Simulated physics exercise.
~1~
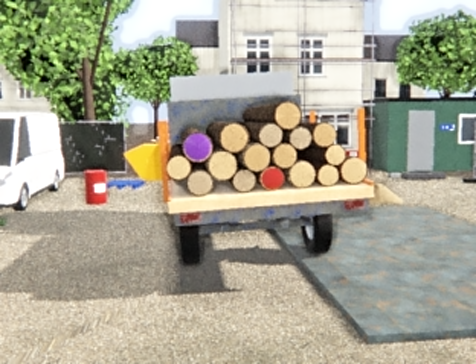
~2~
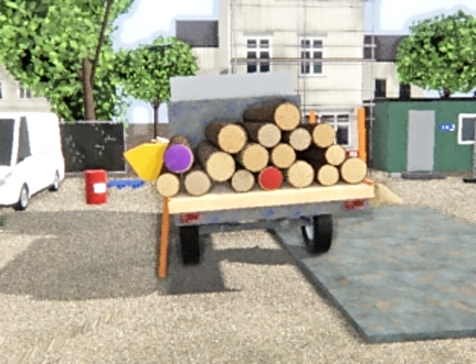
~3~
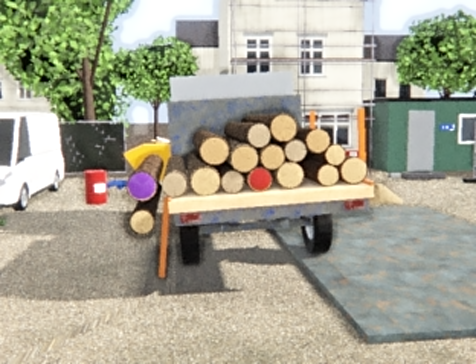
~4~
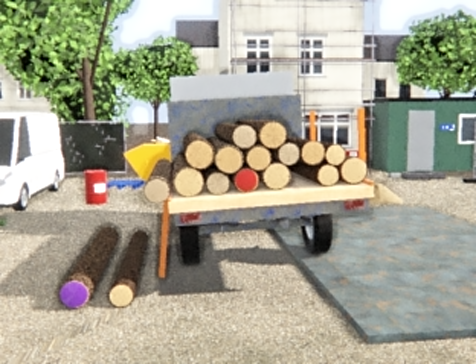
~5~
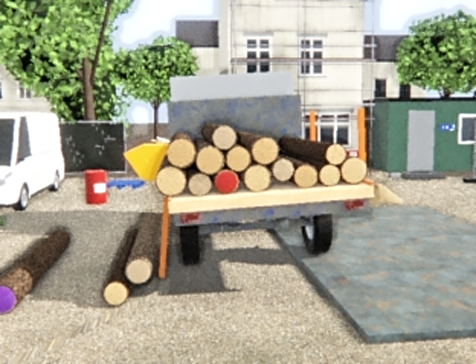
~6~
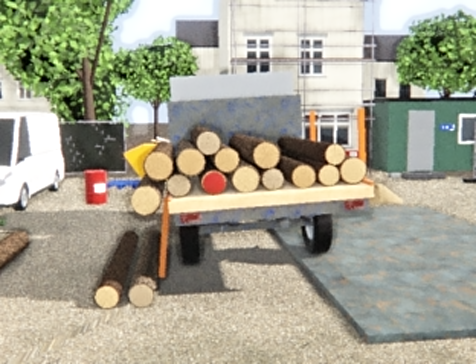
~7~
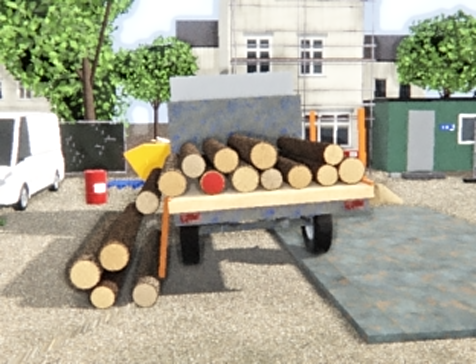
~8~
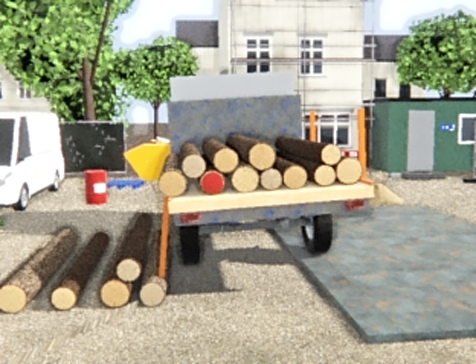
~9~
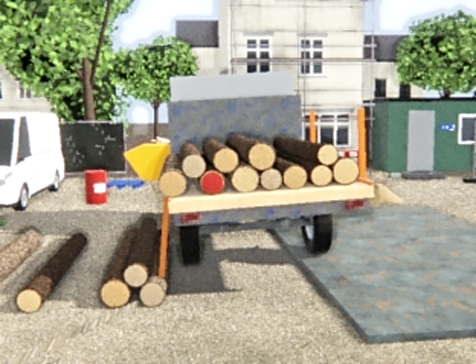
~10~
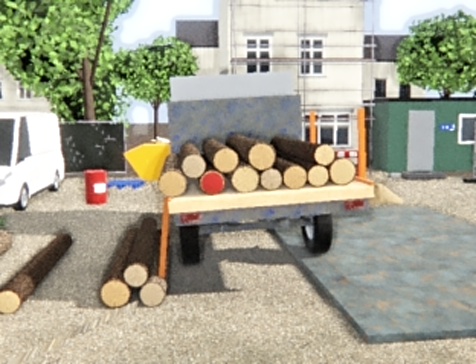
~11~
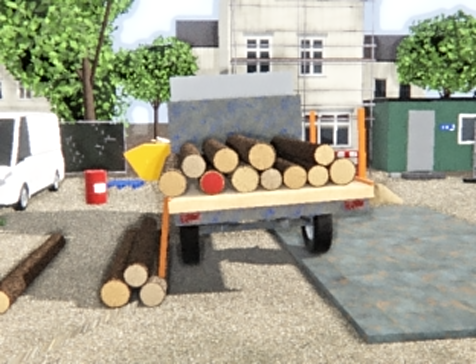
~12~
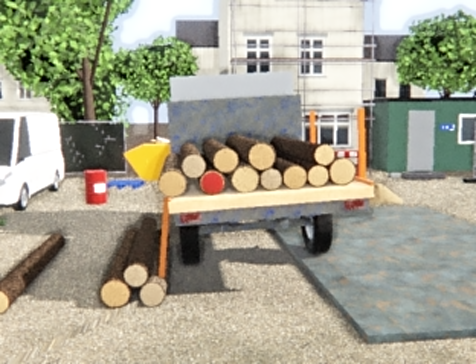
A flatbed lorry stacked with cut timber poles stands on a gravel yard, seen from its tail end, with one pole end painted purple at the upper left and one painted red low in the middle. A white van and a red drum are to the left, a green cabin to the right, and a pale building behind. The orange post on the left swings down, and the purple pole rolls off that side. More poles tumble after it, some rolling out of view. The rest settle low on the deck, the red one among them, with several lying on the ground.
